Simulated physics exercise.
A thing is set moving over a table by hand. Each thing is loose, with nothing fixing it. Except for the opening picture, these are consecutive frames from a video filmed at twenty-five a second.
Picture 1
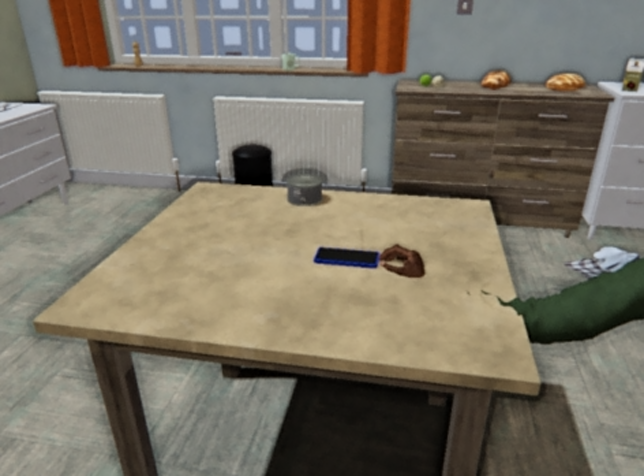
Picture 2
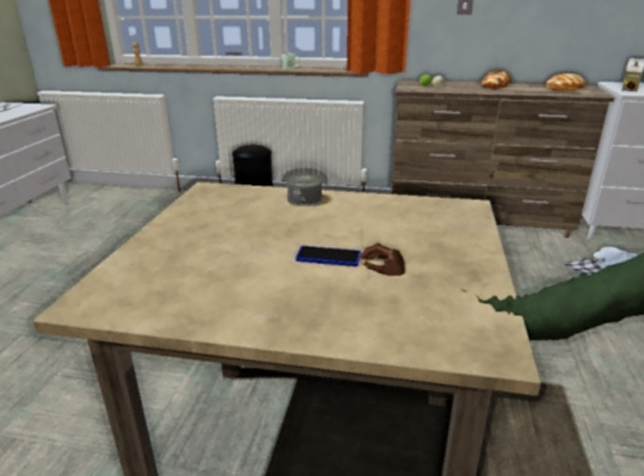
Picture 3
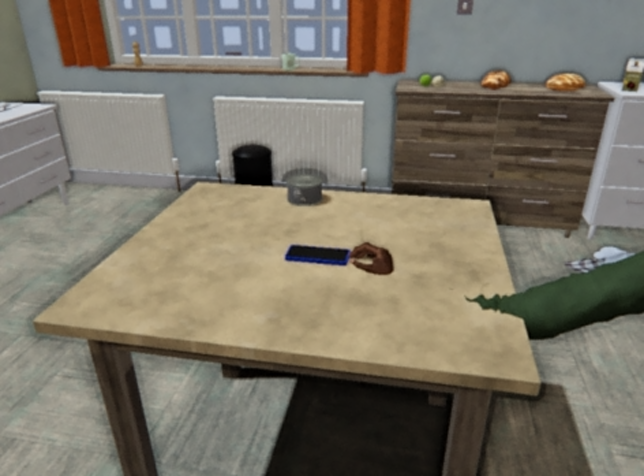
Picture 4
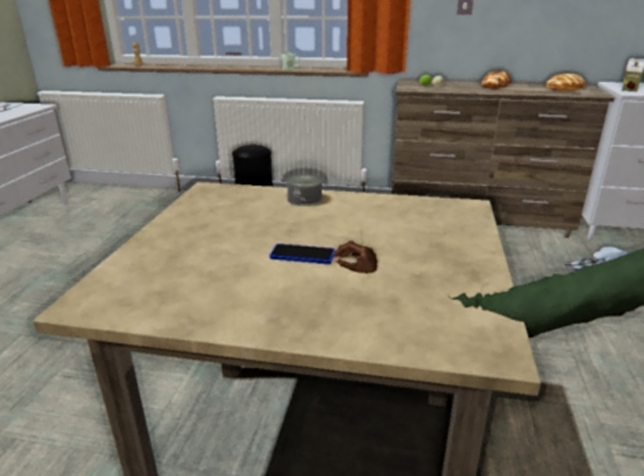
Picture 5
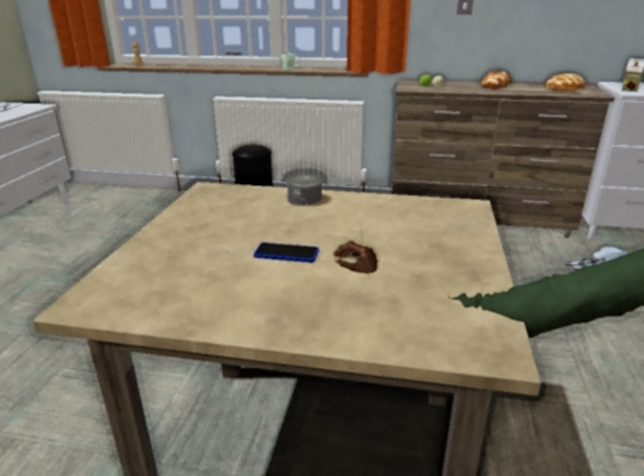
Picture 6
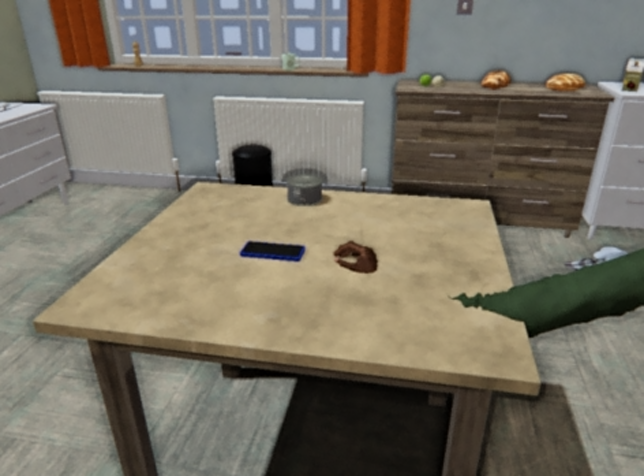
In this clip, a hand at the end of a green-sleeved arm slides a blue phone leftward across a wooden table, near a grey pot, then stays still while the phone continues sliding left away from it.
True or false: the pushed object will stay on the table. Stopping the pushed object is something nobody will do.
True.
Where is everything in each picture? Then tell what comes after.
The first frame shows under the hand; blue phone (347, 257).
The second frame shows under the hand; blue phone (329, 256).
The third frame shows under the hand; blue phone (318, 255).
The fourth frame shows blue phone (303, 254).
The fifth frame shows blue phone (287, 252) shifted a little.
The sixth frame shows blue phone (273, 251) shifted a little.
Then, 0.10 s on from there, blue phone shifted about its own width near (248, 249).
Then, 0.20 s on from there, blue phone shifted about its own width near (236, 248).
In the end, moved from the start, blue phone. At the end, from the last picture's camera, blue phone near (234, 248).
